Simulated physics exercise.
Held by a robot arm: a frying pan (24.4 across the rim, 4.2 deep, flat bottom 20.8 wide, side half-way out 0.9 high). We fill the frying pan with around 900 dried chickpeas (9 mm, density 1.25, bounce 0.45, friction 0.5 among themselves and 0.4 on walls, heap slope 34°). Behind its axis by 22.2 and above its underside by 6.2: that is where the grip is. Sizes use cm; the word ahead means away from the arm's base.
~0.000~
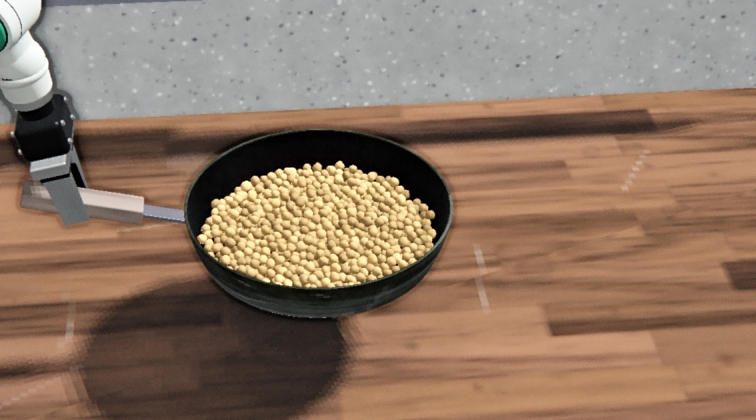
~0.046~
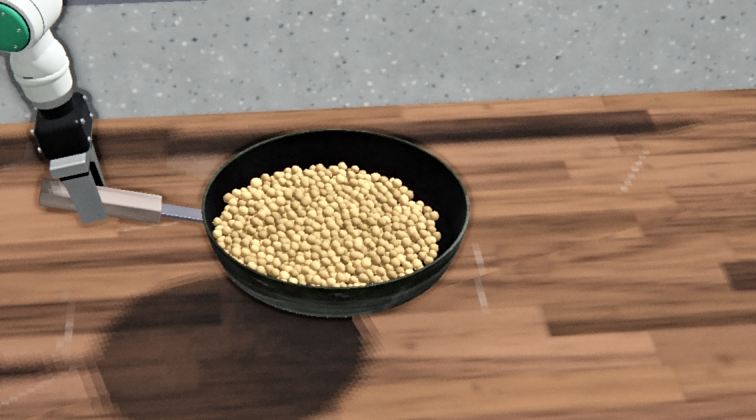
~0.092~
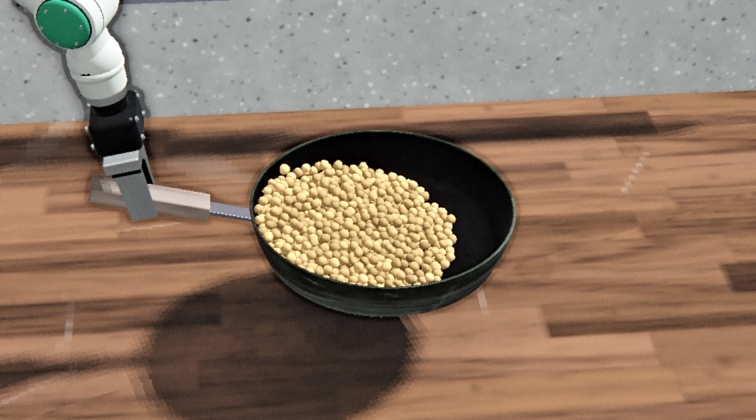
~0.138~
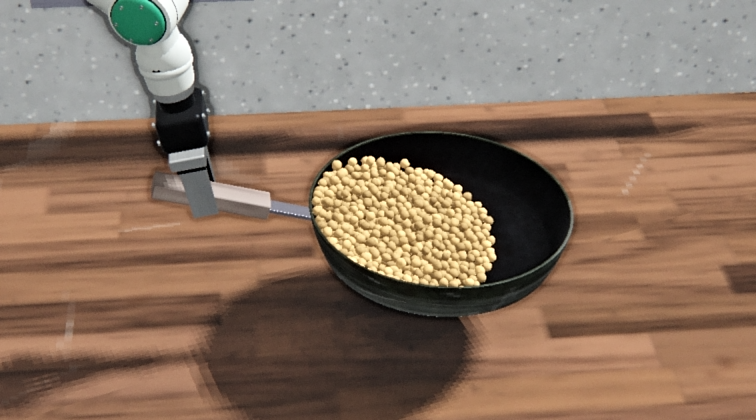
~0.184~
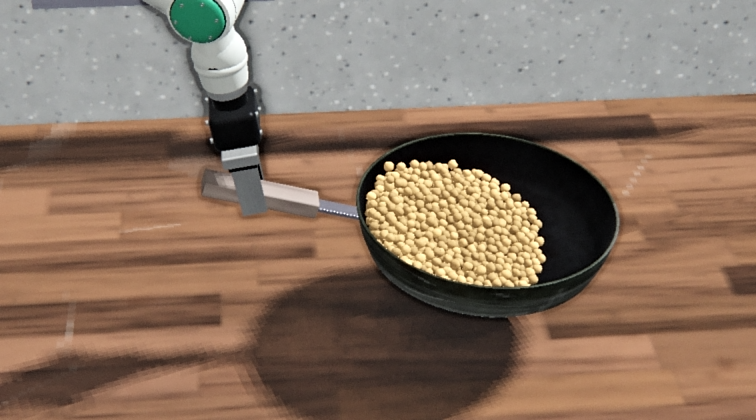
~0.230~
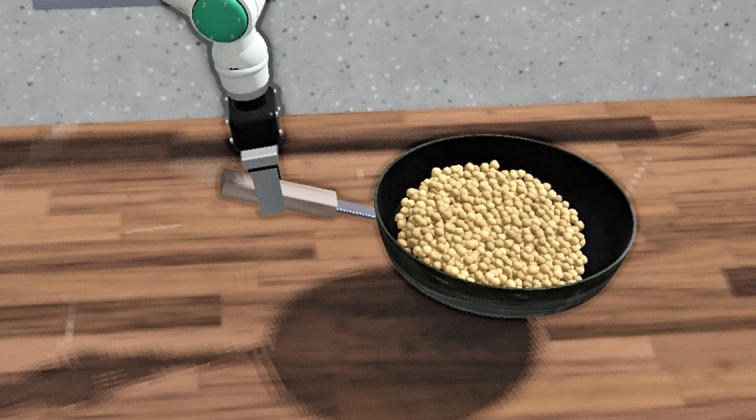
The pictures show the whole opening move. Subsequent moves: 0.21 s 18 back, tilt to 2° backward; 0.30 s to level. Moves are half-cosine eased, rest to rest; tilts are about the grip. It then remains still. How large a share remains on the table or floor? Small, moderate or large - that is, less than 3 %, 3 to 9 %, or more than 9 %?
Moderate.
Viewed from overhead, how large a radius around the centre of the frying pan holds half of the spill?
Close to 12 cm from the centre.
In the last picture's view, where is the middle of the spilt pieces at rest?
At about (423, 321) in the last picture.
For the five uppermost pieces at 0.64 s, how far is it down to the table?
They're roughly 16 centimetres up.
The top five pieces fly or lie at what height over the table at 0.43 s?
Roughly 24 cm above the table.
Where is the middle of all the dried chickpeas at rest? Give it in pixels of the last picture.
(263, 233).
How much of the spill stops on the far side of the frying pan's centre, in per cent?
Roughly 90 per cent.
After 0.43 s, tilted 2° backward, highest piece 25 above the table; 816 in the frying pan, 84 in flight or on a rim.
After 0.64 s, level, highest piece 17 above the table; 853 in the frying pan, 29 on the table or floor, 18 in flight or on a rim.
After 0.94 s, level, highest piece 15 above the table; 853 in the frying pan, 47 on the table or floor.
After 1.99 s, level, highest piece 15 above the table; 853 in the frying pan, 47 on the table or floor.
At rest, 853 in the frying pan, 47 on the table or floor. That is 5 % on the table or floor.
